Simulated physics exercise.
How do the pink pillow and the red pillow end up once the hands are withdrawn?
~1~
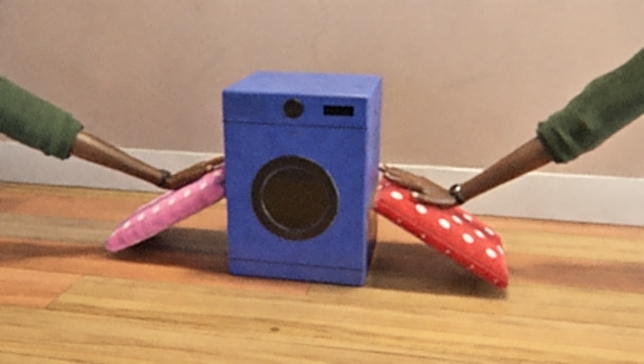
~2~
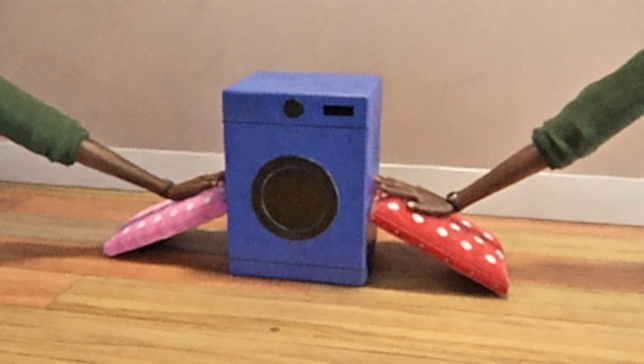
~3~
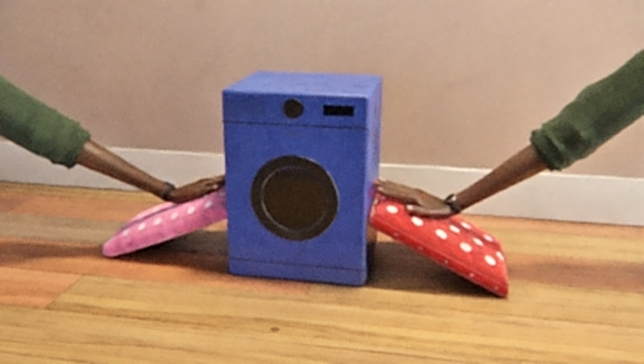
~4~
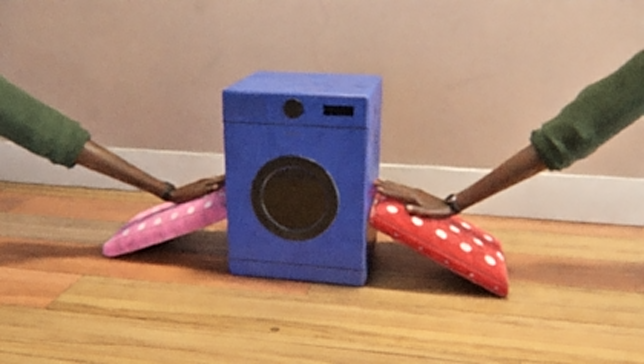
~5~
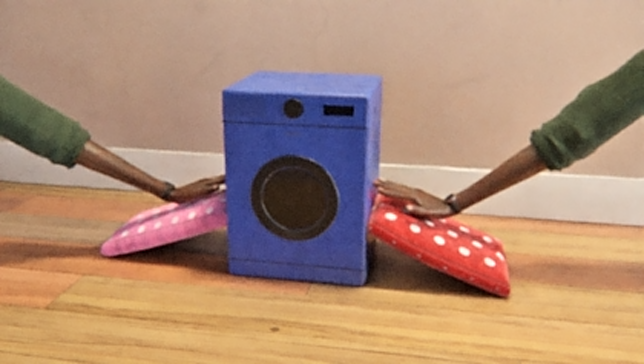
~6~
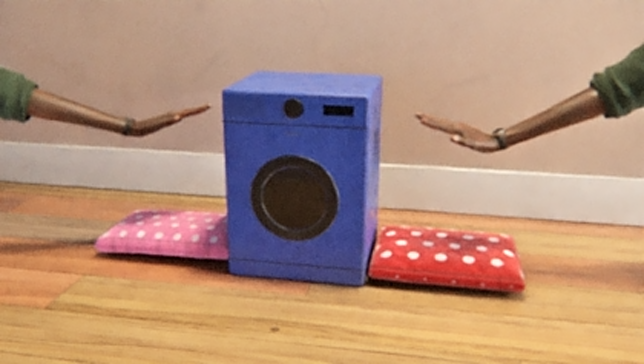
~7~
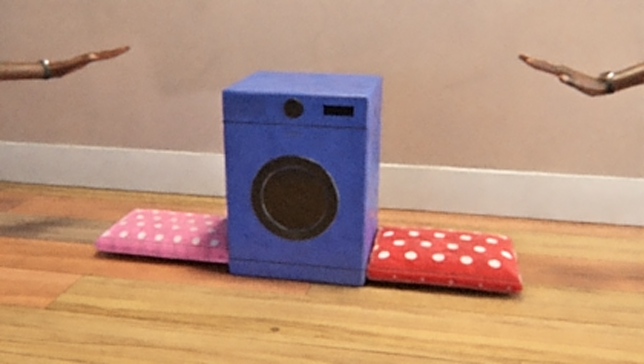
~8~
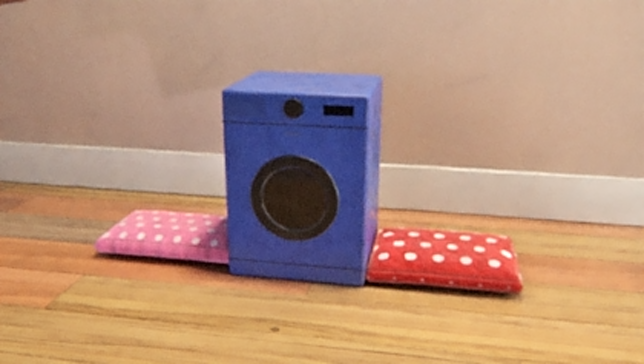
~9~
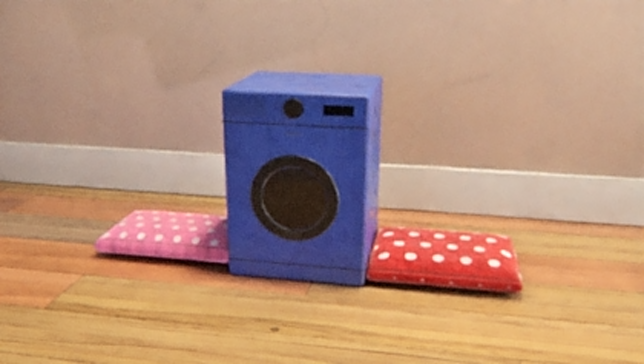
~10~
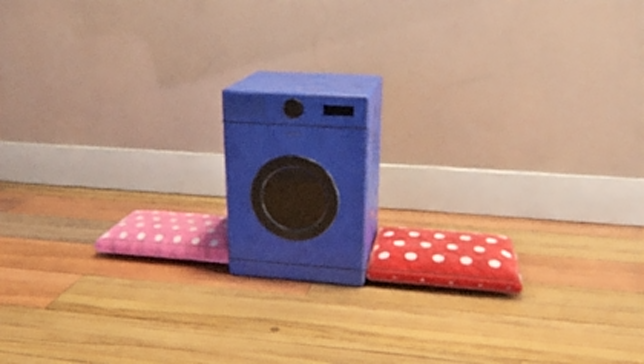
Neither stays propped against the blue machine. The pink pillow slumps to the floor and the red pillow slides down flat.
